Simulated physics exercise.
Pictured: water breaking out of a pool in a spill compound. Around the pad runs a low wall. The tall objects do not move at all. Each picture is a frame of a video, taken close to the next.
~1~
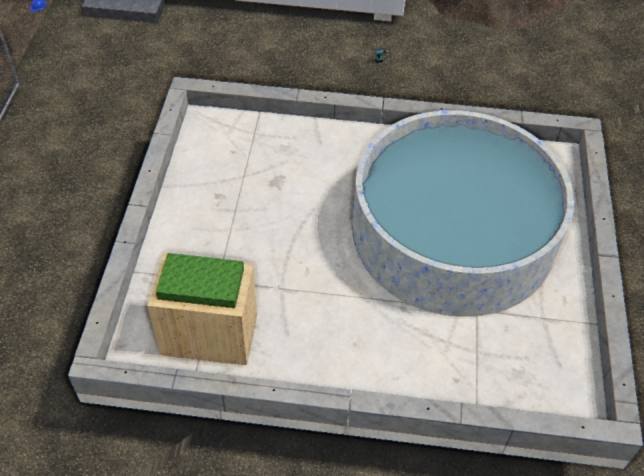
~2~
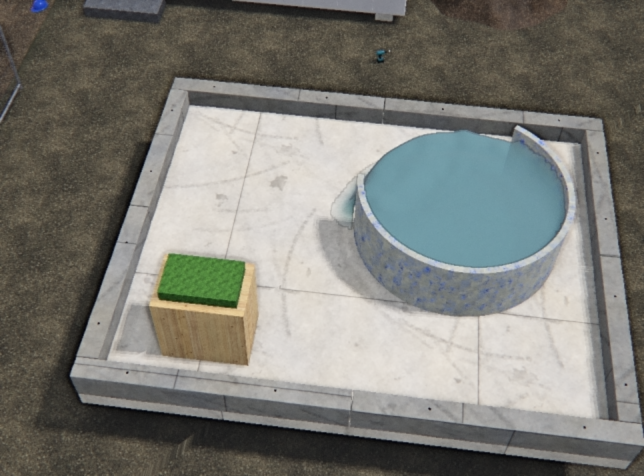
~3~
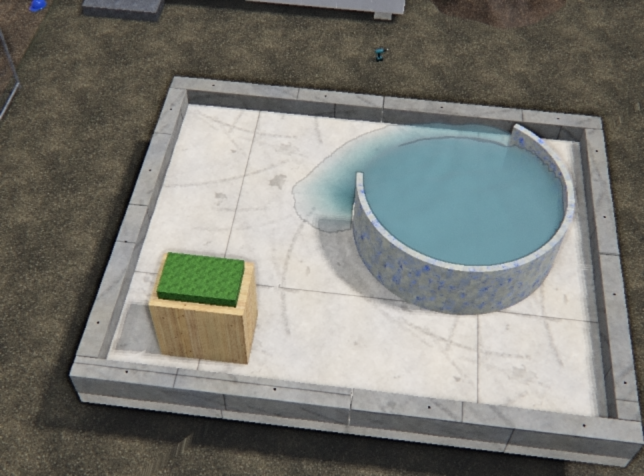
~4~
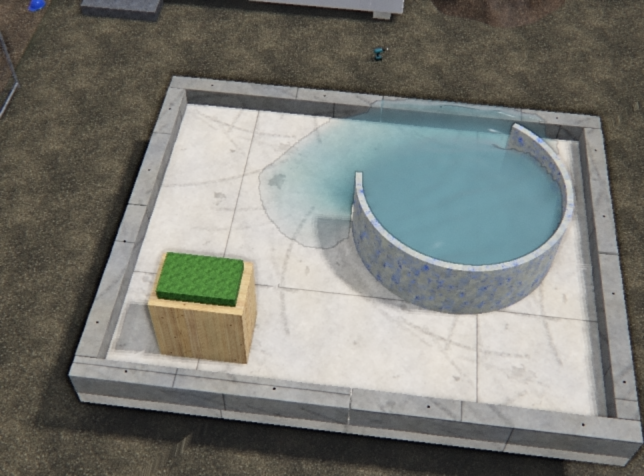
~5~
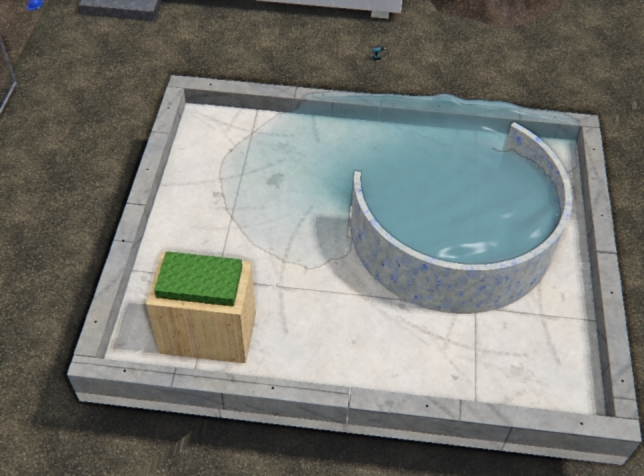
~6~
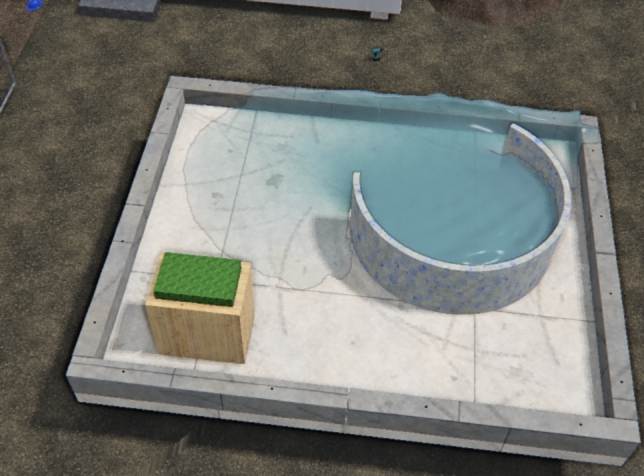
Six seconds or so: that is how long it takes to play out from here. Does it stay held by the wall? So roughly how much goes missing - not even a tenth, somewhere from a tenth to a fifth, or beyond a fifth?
Bottom line, the loss runs higher than a fifth.
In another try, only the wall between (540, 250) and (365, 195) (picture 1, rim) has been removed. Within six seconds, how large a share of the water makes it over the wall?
Estimate: 16 %.
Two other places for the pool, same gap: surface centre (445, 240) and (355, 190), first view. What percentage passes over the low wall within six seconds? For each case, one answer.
The first try gives 14 per cent and the second 22 per cent.
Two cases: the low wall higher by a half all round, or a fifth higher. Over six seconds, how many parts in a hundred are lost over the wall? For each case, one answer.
About 6 percent in the first case, about 14 percent in the second.
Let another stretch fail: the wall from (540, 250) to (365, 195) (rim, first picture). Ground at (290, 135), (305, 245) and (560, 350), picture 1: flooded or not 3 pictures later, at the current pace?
First point bare, second point swamped, third point swamped.
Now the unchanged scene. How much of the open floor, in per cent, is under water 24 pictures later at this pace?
By my count, 100 percent.
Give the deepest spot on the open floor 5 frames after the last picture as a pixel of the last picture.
Answer: (174, 143).
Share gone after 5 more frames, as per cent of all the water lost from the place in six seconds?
That comes to 35 per cent, as I work it out.
A moment on, water covers 45 % of the floor; the low wall has let 5 % over.
Next, water covers 45 % of the floor; the low wall has let 8 % over.
Then, water covers 60 % of the floor; the low wall has let 19 % over.
Later, water covers 85 % of the floor; the low wall has let 23 % over.
In the end, water covers 85 % of the floor; the low wall has let 23 % over.
